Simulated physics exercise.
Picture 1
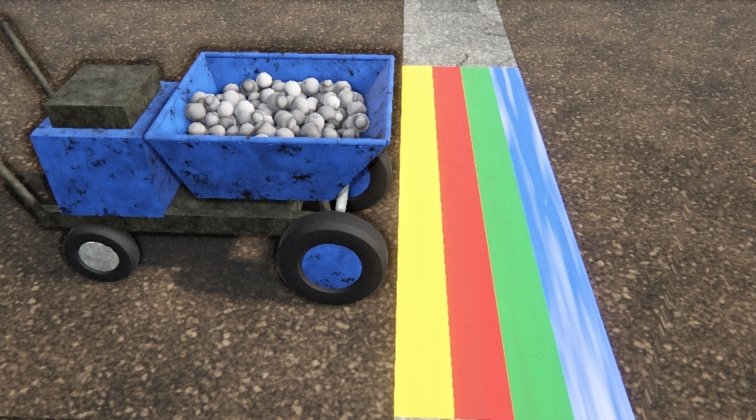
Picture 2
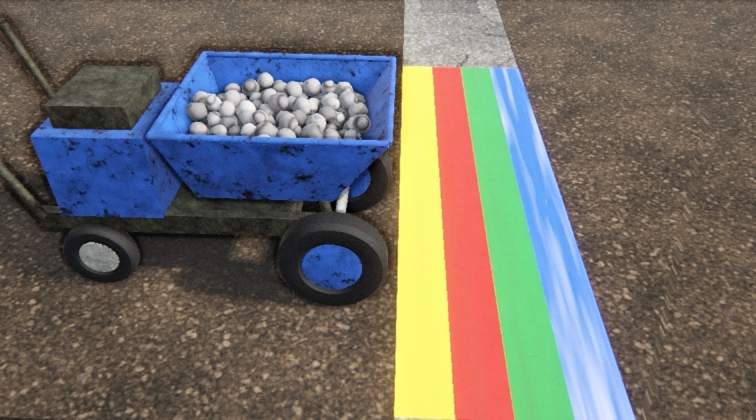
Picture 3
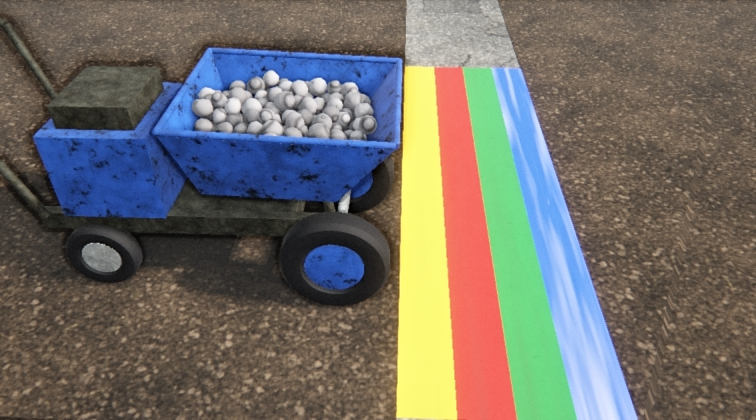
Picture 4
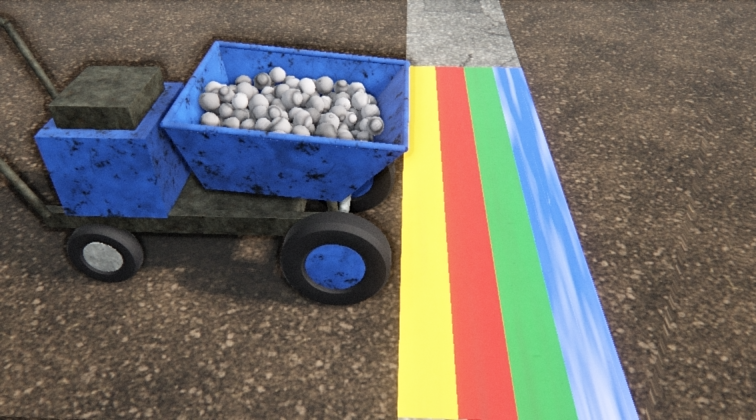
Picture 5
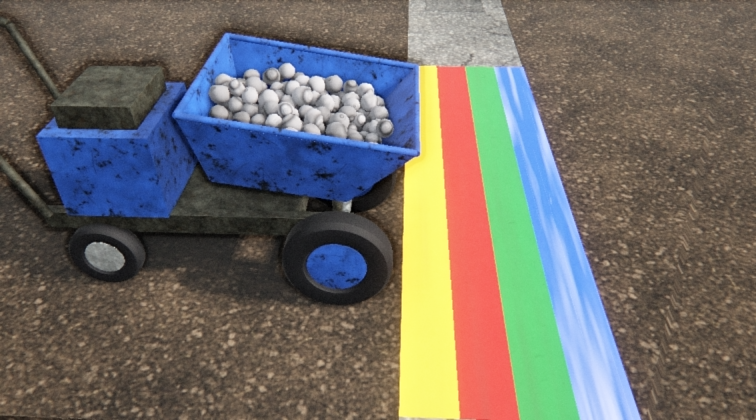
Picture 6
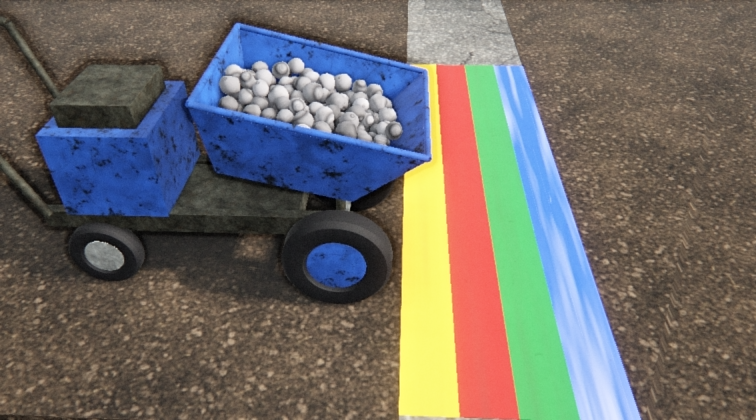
A blue skip full of round cobbles tilts slightly forward over a striped pad's edge.
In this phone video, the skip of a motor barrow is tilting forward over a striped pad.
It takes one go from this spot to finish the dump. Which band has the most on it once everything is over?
Green.
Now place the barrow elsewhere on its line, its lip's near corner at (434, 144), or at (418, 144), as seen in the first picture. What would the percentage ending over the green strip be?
20 % and 30 %.
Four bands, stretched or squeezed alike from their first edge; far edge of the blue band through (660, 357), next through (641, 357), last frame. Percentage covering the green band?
The first one comes out at 40 percent, while the second comes out at 40 percent.
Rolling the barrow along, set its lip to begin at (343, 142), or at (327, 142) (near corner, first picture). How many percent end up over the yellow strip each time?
0 % and 10 %.
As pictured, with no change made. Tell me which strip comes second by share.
Number two is blue.
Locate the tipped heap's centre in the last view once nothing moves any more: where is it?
Centre at rest, last view: Approx. (534, 244).
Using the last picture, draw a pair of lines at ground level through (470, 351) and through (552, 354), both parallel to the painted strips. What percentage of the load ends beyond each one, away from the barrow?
Roughly 80 per cent, then roughly 50 per cent.
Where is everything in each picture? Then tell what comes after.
In the first picture, lip of the skip at (386, 143), level; top of the load at (278, 103), round cobbles; yellow strip at (423, 344); red strip at (476, 346); green strip at (530, 347); blue strip at (585, 349).
In the second picture, lip of the skip at (388, 144), level; top of the load at (279, 103).
In the third picture, lip of the skip at (396, 147), tipped barely; top of the load at (271, 112).
In the fourth picture, lip of the skip at (405, 149), tipped barely; top of the load at (277, 109).
In the fifth picture, lip of the skip at (417, 154), tipped a little; top of the load at (268, 100).
In the sixth picture, lip of the skip at (428, 159), tipped a little; top of the load at (278, 96); yellow strip at (428, 343); red strip at (481, 344); green strip at (535, 346); blue strip at (590, 348).
Soon, skip tipped steeply; all in the skip.
A while on, skip tipped steeply; most in the skip; a stray few over the red strip; about a quarter over the green strip; a stray few over the blue strip.
Towards the end, skip tipped right over; about a quarter in the skip; a small part over the red strip; about a third over the green strip; about a quarter over the blue strip; a small part off the paint.
Finally, skip tipped right over; about a quarter in the skip; none over the yellow strip; a small part over the red strip; about a third over the green strip; about a quarter over the blue strip; a small part off the paint.
